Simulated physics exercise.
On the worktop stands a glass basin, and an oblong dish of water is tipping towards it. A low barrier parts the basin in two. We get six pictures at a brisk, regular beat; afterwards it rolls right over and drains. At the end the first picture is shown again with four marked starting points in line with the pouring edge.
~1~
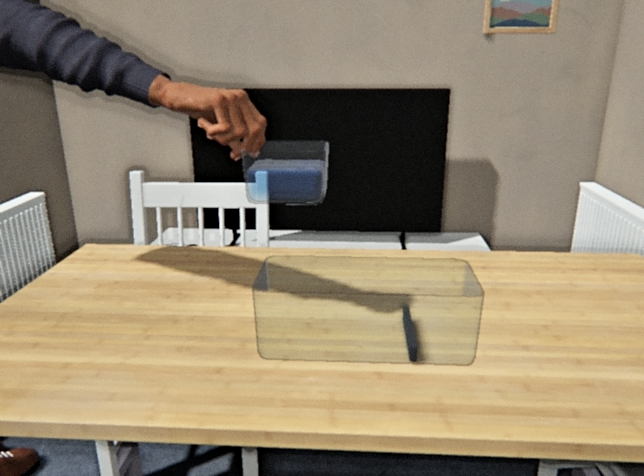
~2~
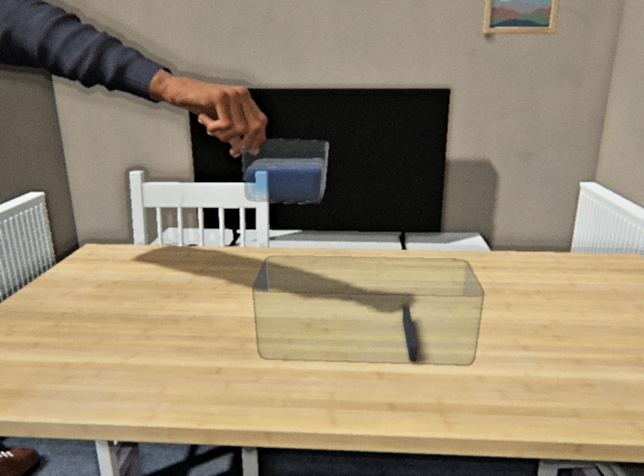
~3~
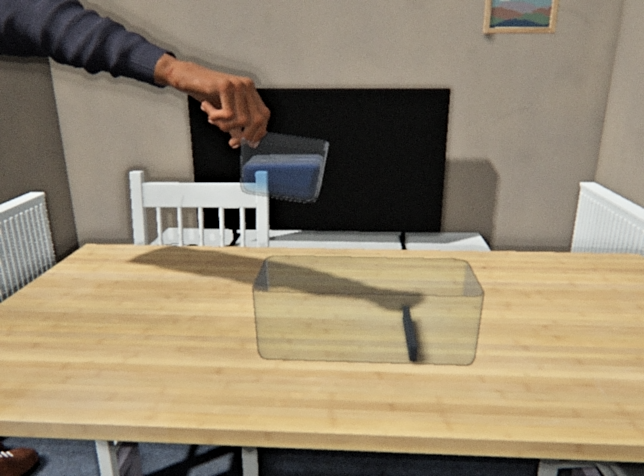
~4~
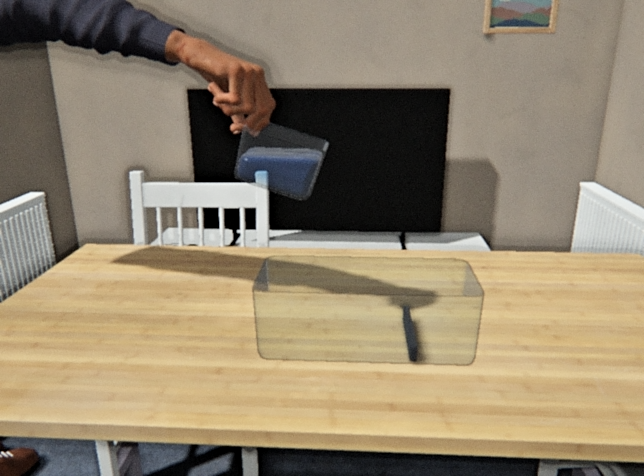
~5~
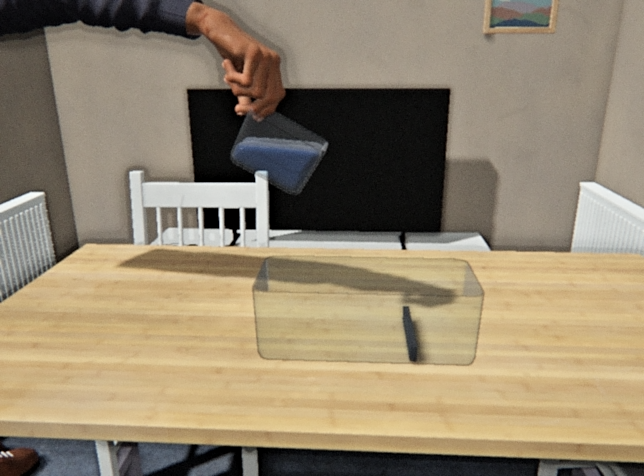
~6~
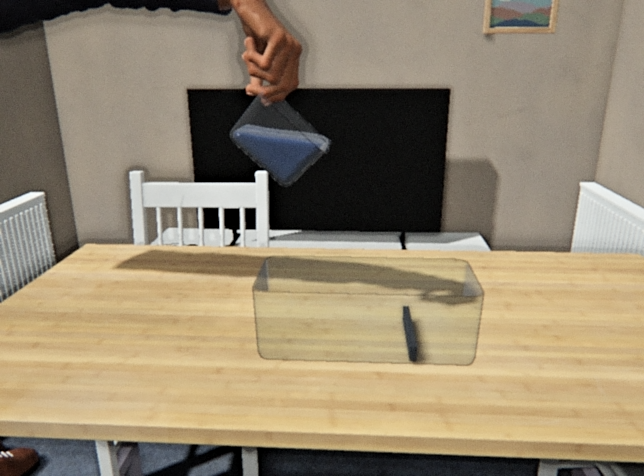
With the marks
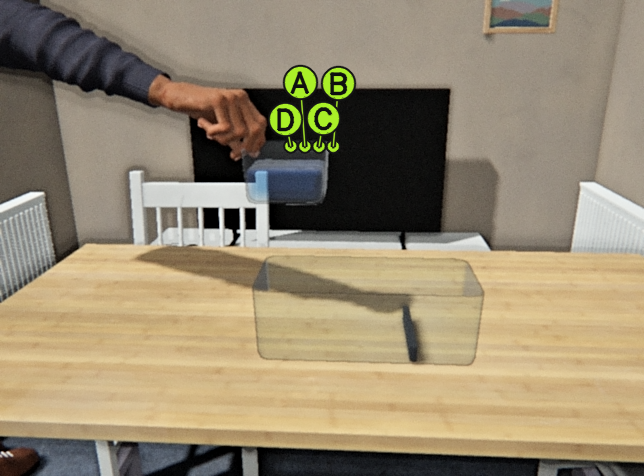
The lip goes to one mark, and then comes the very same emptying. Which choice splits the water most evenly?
It is B.
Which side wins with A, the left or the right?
More ends on the left.
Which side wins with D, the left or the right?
The left side.
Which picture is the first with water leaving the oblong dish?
In picture 6.
On the marked copy, A at (304, 146); B at (333, 146); C at (319, 146); D at (290, 146).
If A is chosen, about 82 % ends left of the wall and 14 % right of it; 3 % is lost outside.
If B is chosen, about 53 % ends left of the wall and 44 % right of it; 3 % is lost outside.
If C is chosen, about 81 % ends left of the wall and 16 % right of it; 3 % is lost outside.
If D is chosen, about 76 % ends left of the wall and 20 % right of it; 4 % is lost outside.
